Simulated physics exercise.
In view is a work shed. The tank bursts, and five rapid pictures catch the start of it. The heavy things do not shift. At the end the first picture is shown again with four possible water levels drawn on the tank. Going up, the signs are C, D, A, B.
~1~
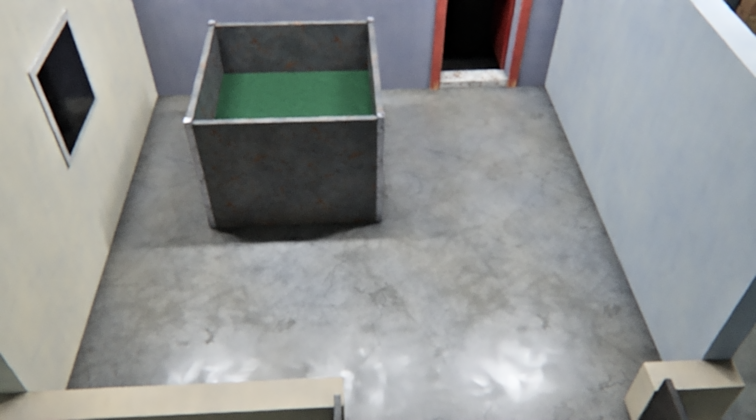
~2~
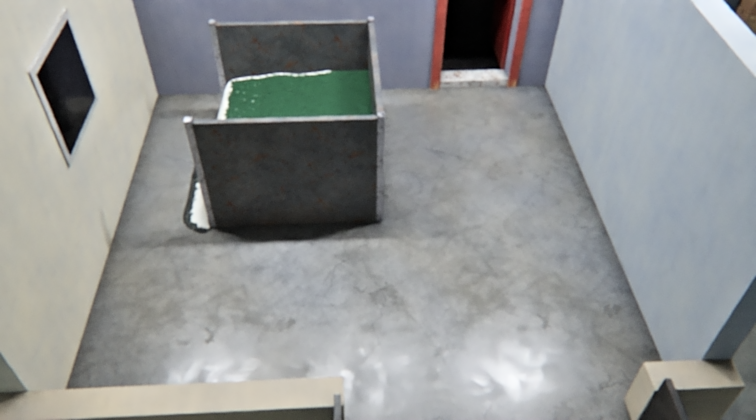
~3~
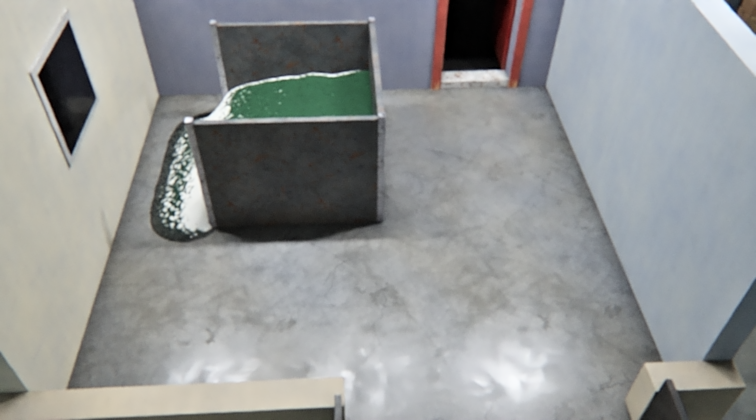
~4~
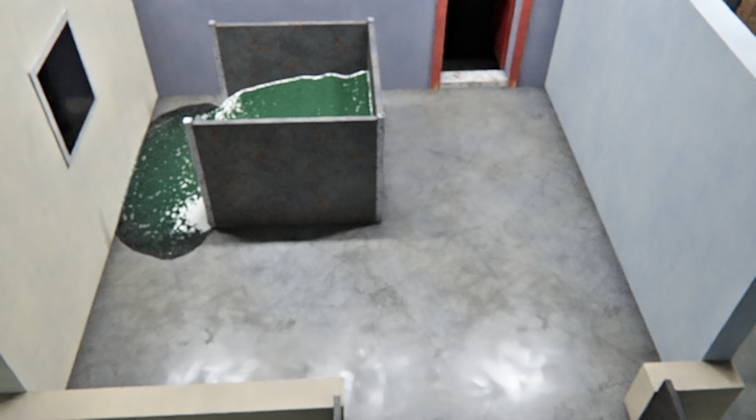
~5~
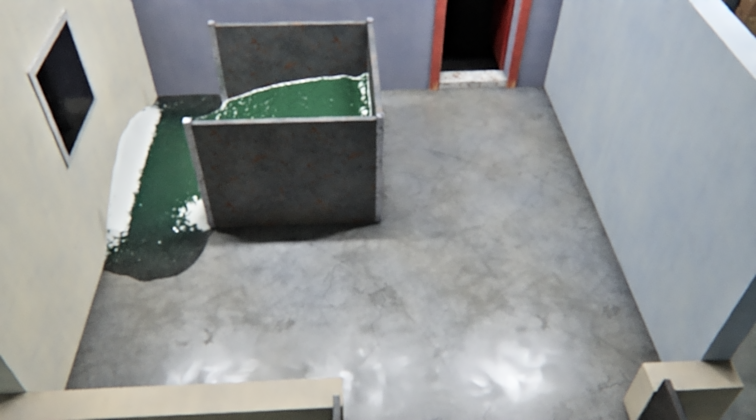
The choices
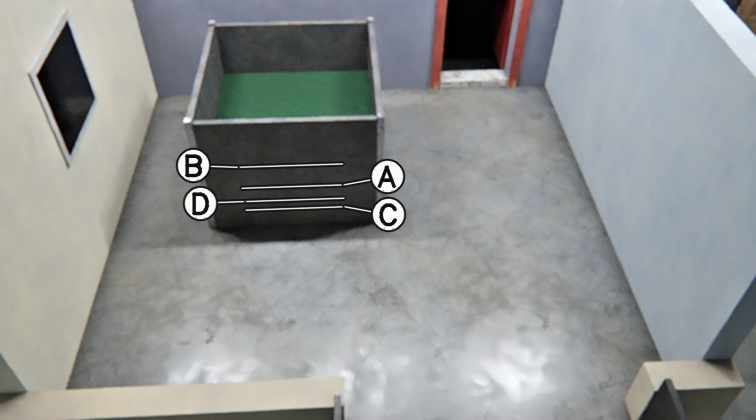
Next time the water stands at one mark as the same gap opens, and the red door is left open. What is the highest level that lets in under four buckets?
Level B.
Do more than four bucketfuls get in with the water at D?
No, that is safe.
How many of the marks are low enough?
All four.
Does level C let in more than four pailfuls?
No, not at all.
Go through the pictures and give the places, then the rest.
Water in the tank at rest, its middle at (294, 116); foot of the red doorway at (473, 87); open gate at (496, 366).
Water covers 3 % of the ground and shows as far out as (200, 223).
Water covers 6 % of the ground and shows as far out as (176, 223).
Water covers 11 % of the ground and shows as far out as (142, 244).
Water covers 13 % of the ground and shows as far out as (160, 102).
On the marked copy, A at (292, 186); B at (290, 165); C at (295, 208); D at (294, 199); from the bottom up C, D, A, B.
For level A, nothing gets over.
For level B, a bucket or two gets in.
For level C, nothing gets over.
For level D, nothing gets over.
